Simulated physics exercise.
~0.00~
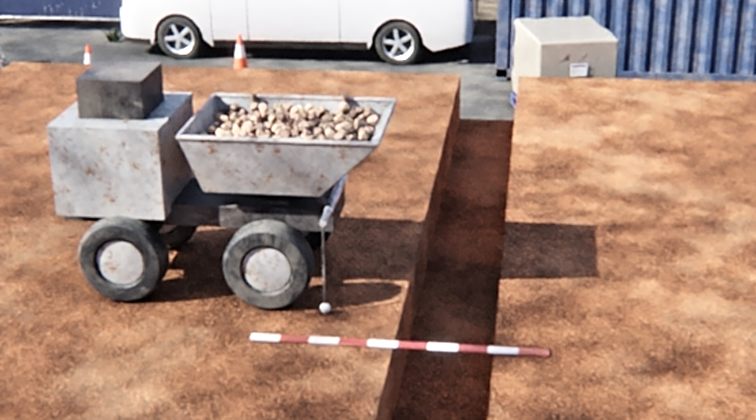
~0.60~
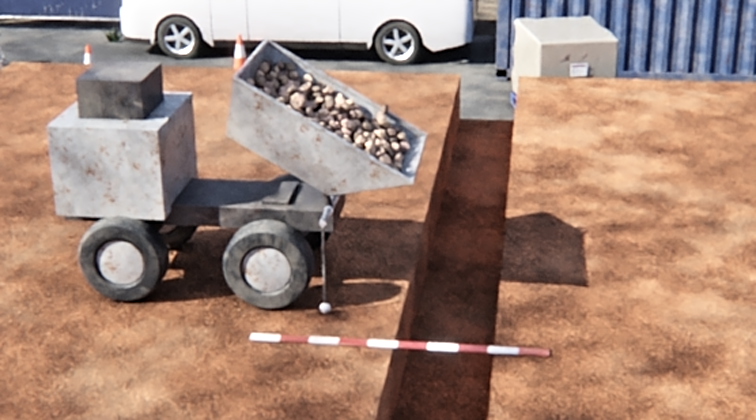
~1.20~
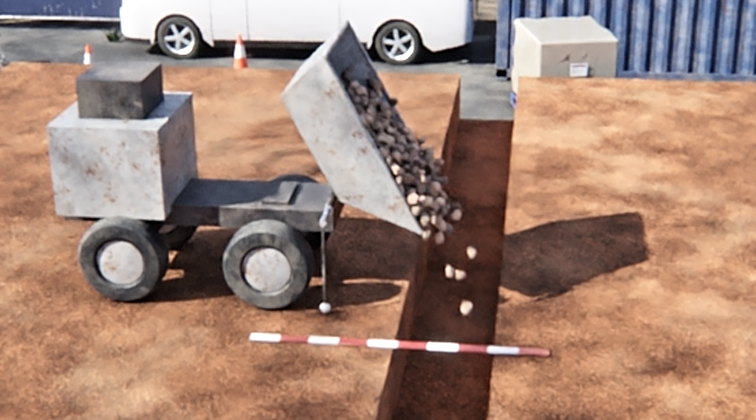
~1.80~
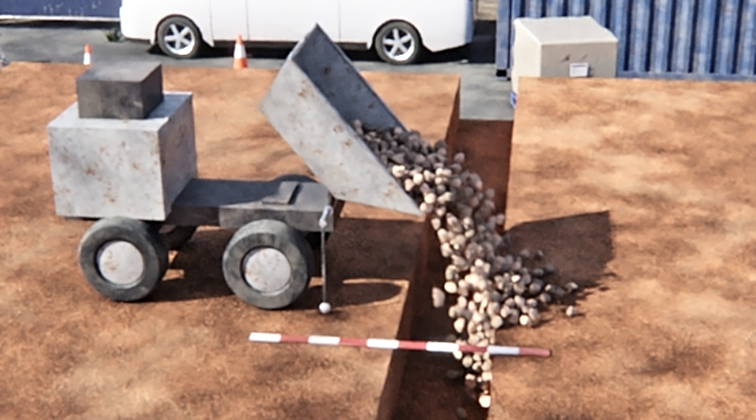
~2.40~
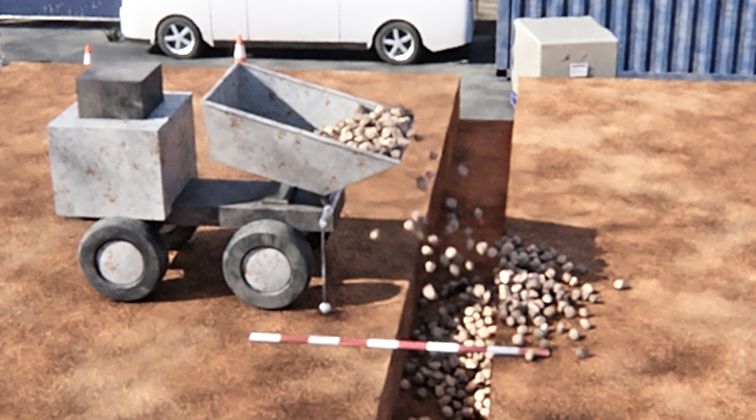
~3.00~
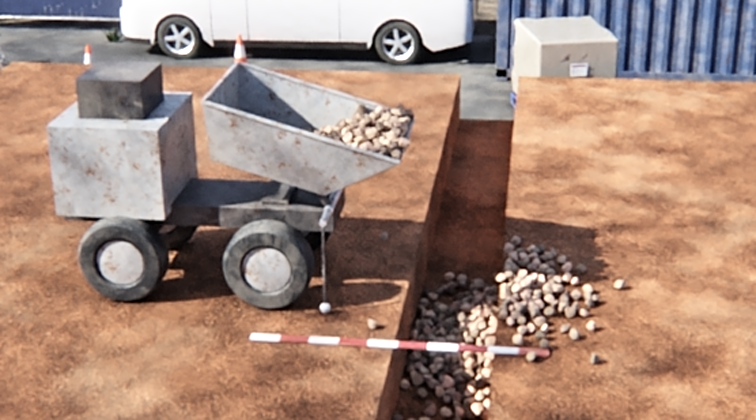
On reddish ground, a dumper tips stones into and beyond a trench, then partly lowers its skip.
